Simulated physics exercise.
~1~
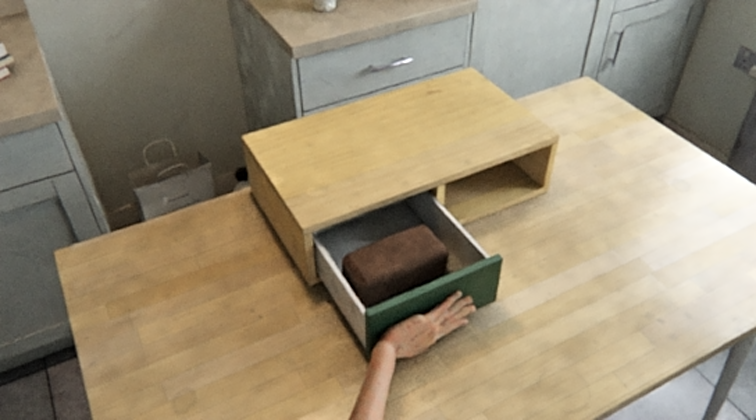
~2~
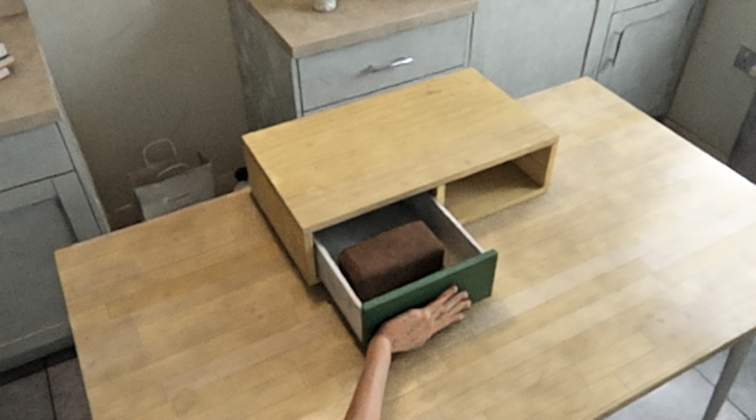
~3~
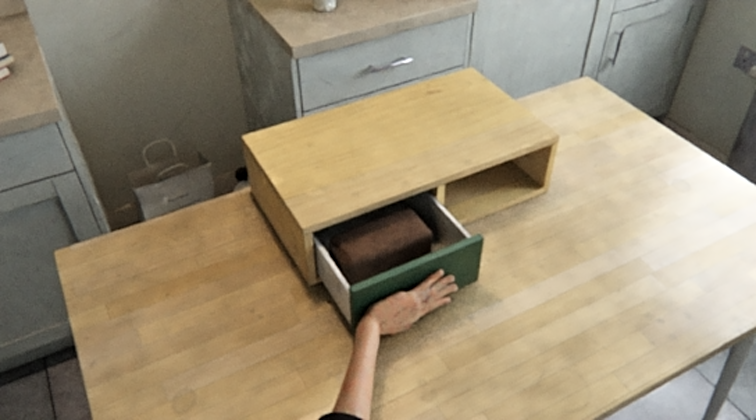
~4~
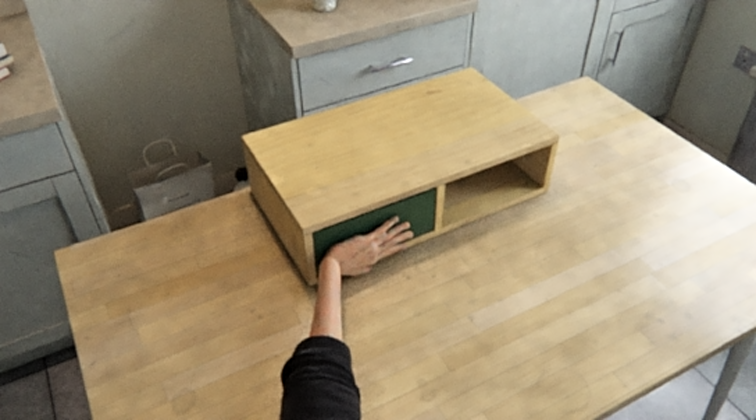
A hand pressed against the green front of an open drawer holding a brown loaf and pushed it steadily back into a wooden chest on a table, until the drawer was fully shut and the loaf was out of sight.
